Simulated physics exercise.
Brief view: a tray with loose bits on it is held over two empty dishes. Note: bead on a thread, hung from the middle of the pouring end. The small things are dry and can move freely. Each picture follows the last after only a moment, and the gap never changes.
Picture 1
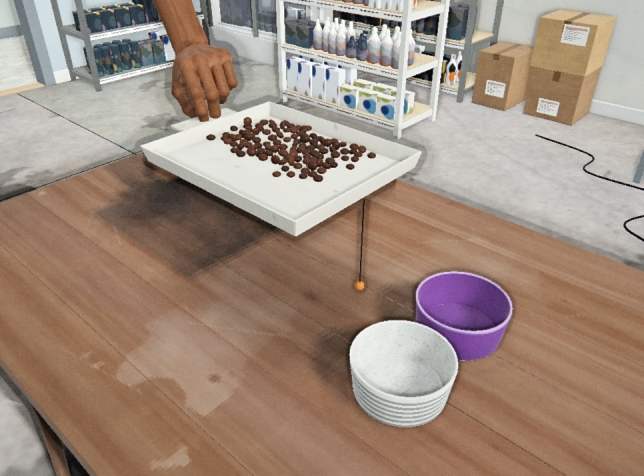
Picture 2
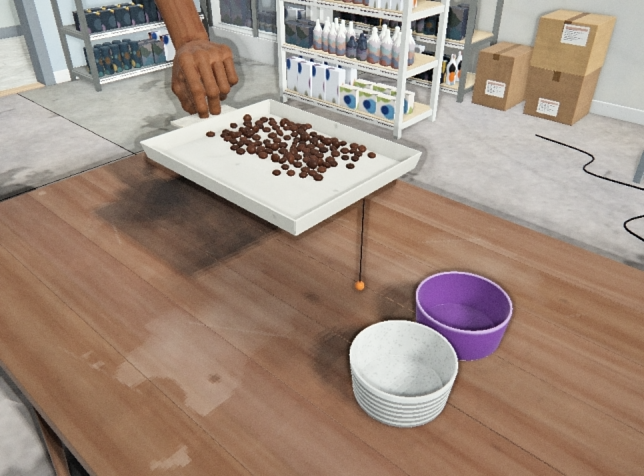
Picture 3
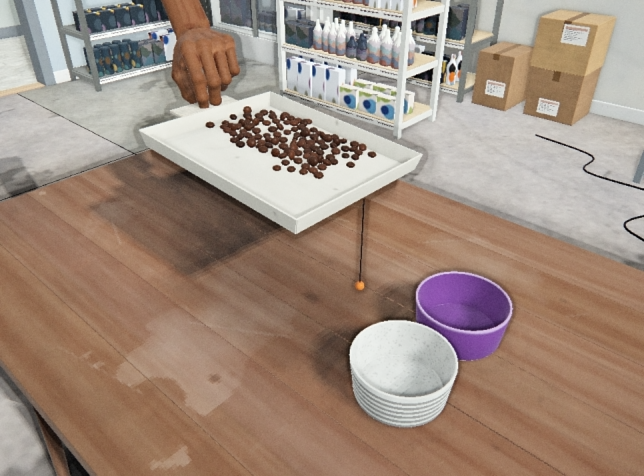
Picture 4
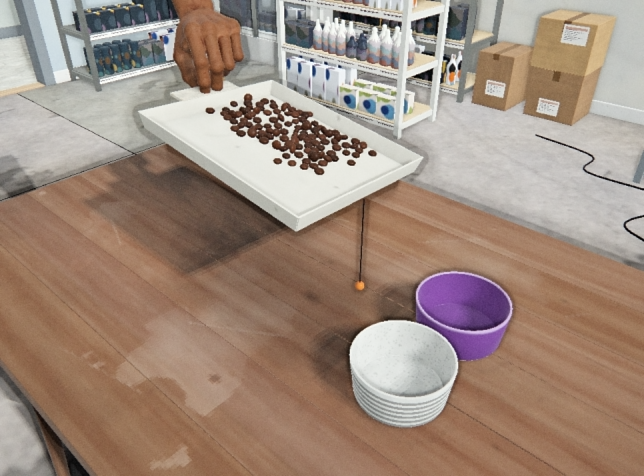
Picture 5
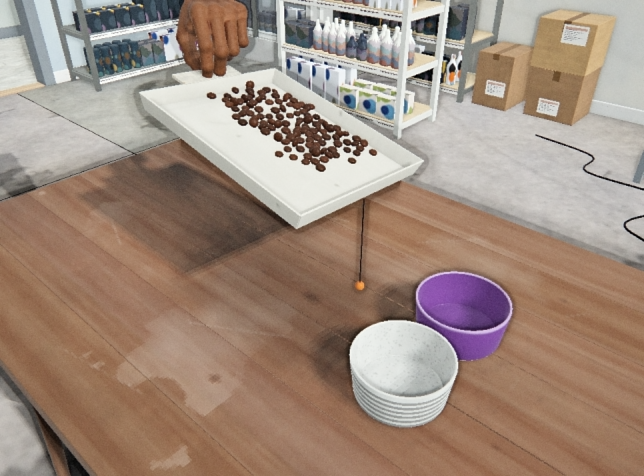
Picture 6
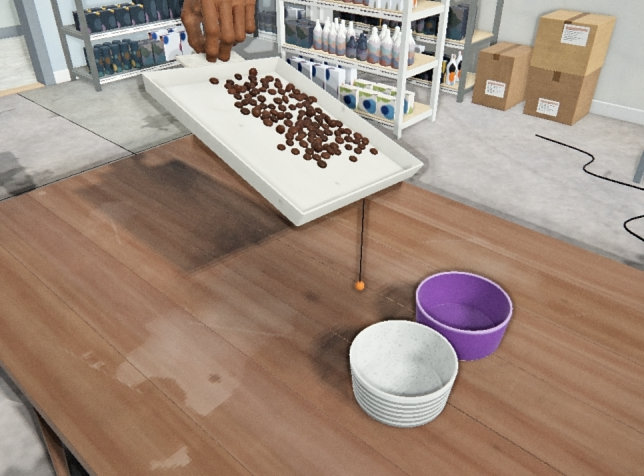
The clip opens on a hand holding a white tray of small dark brown pieces above a wooden table, near a white dish and a purple one. The hand gradually lifts the tray's far end, steepening its slope, while the near edge dips slightly toward the right corner and the pieces barely shift.
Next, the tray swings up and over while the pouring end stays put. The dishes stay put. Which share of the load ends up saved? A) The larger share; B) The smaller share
(B) The smaller share.
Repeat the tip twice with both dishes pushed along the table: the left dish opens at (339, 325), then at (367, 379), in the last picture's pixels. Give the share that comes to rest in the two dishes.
Some 80 percent in the first case, 10 percent in the second.
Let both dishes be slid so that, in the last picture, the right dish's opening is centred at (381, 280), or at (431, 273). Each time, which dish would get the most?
First try: The right-side dish; second try: The right-side dish.
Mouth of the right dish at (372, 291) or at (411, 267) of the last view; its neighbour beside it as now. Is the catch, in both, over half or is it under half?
In the first position a minority, in the second a majority.
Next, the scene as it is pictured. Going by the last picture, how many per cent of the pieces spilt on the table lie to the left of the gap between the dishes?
That would be roughly 80 per cent.
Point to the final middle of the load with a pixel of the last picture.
Last view, centre at rest - approx. (415, 301).
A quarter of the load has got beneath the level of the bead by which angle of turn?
The angle is around 80°.
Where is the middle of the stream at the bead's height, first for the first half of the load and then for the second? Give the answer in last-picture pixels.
About (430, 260) to begin with, then about (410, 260).
Just after the last frame, tray tipped steeply; almost all on the tray; just a few in the air.
A moment on, tray tipped right over; roughly a third on the tray; about a tenth in the right dish; roughly a third outside both; about a tenth in the air.
Further on, tray tipped past a quarter turn; just a few in the left dish; roughly a quarter in the right dish; the larger part outside both.
When it is over, tray tipped past a quarter turn; just a few in the left dish; roughly a quarter in the right dish; the larger part outside both.
